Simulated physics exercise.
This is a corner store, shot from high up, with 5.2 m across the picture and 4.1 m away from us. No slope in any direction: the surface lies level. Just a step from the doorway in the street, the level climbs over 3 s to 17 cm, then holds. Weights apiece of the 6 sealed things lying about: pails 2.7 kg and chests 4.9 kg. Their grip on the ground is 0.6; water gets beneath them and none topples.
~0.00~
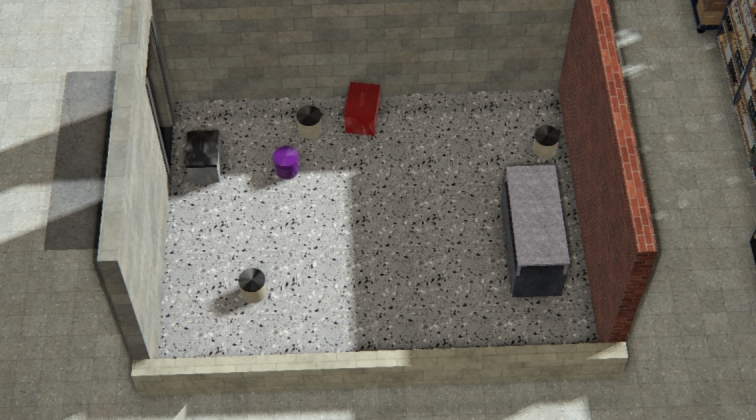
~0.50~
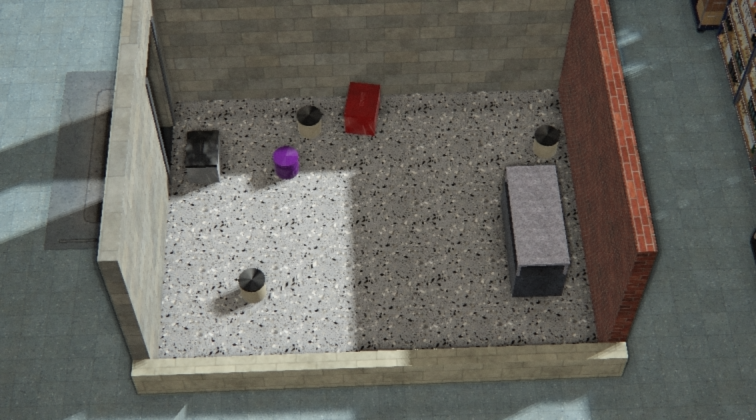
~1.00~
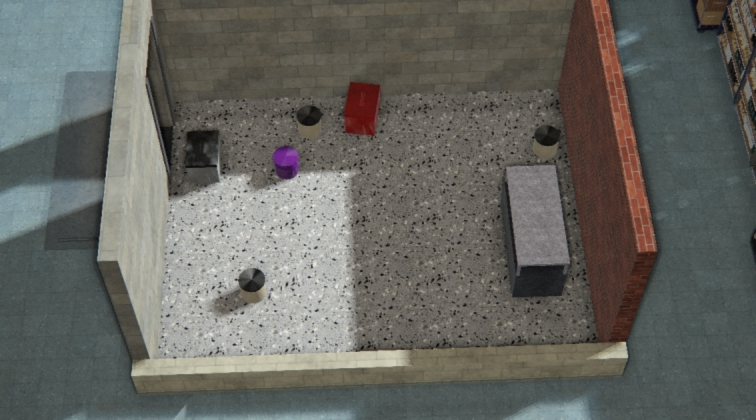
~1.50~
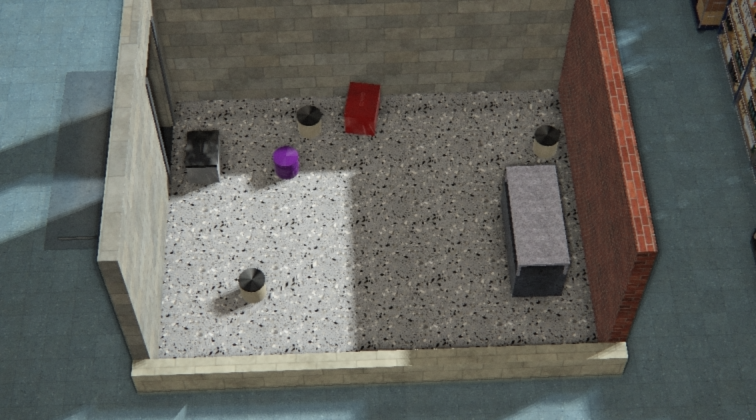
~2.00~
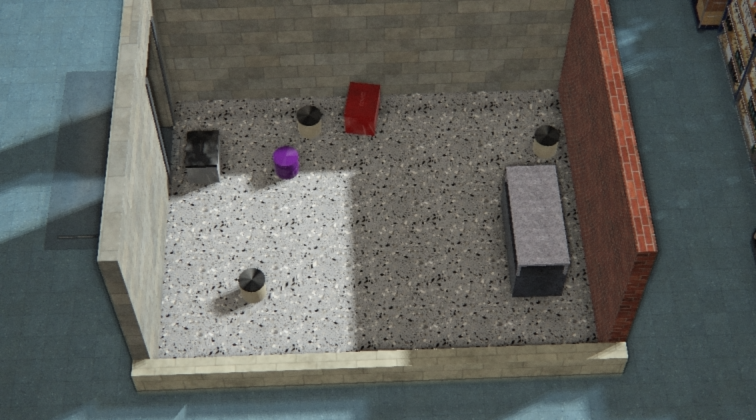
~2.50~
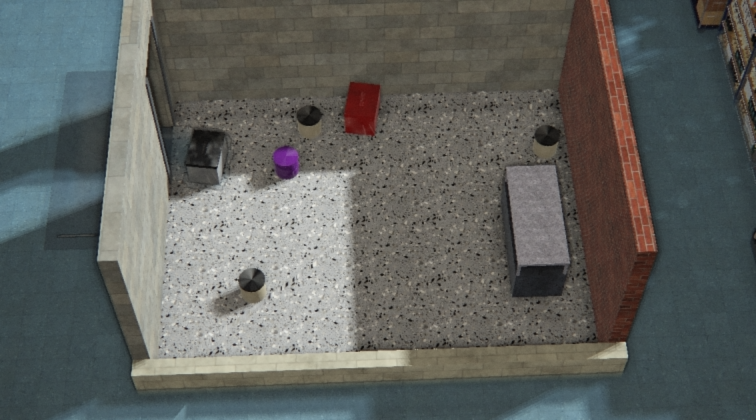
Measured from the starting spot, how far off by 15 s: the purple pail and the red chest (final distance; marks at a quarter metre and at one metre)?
Purple pail: A long trip; red chest: A long trip.
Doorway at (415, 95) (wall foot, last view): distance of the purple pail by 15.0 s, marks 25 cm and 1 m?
Under that change the purple pail keeps its spot.
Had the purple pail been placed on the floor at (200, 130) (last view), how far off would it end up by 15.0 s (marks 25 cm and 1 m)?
It goes a long way.
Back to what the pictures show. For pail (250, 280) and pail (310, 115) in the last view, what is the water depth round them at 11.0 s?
Roughly 1 and 9 cm.
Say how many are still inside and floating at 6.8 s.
By my count, 1.
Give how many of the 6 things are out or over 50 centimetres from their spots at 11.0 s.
By that point, 5.
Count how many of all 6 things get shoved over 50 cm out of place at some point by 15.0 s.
Count: 5.
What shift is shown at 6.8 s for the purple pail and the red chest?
About 150 and 200 cm.
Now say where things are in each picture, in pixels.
The first picture shows the purple pail at (286, 156) rests on the ground; the red chest at (362, 100) rests on the ground; water covers 0.0 m2; 0 of 6 have shifted.
The second picture shows the purple pail at (286, 156), on the bottom; the red chest at (362, 100), on the bottom; water covers 0.0 m2; 0 of 6 have shifted.
The third picture shows the purple pail at (286, 156) rests on the ground; the red chest at (362, 100) rests on the ground; 0.0 m2 under water; 0 of 6 have shifted.
The fourth picture shows the purple pail at (286, 156), on the bottom; the red chest at (362, 100), on the bottom; water covers 0.0 m2; 0 of 6 have shifted.
The fifth picture shows the purple pail at (286, 156), on the bottom; the red chest at (362, 100), on the bottom; 0.0 m2 under water; 0 of 6 have shifted.
The sixth picture shows the purple pail at (286, 156), on the bottom; the red chest at (362, 100), on the bottom; 0.4 m2 under water; 0 of 6 have shifted.
After 3.5 s the purple pail is near (286, 156), 0.0 m from its start, aground; the red chest is near (362, 100), 0.0 m from its start, aground; 0 afloat.
After 6.8 s the purple pail is near (411, 179), 1.6 m from its start, aground; the red chest is near (525, 131), 2.1 m from its start, afloat; 1 afloat.
After 11.0 s the purple pail is near (471, 220), 2.5 m from its start, afloat; the red chest is near (519, 160), 2.2 m from its start, afloat; 4 afloat.
After 15.0 s the purple pail is near (393, 342), 3.0 m from its start, afloat; the red chest is near (492, 165), 2.0 m from its start, afloat; 6 afloat.
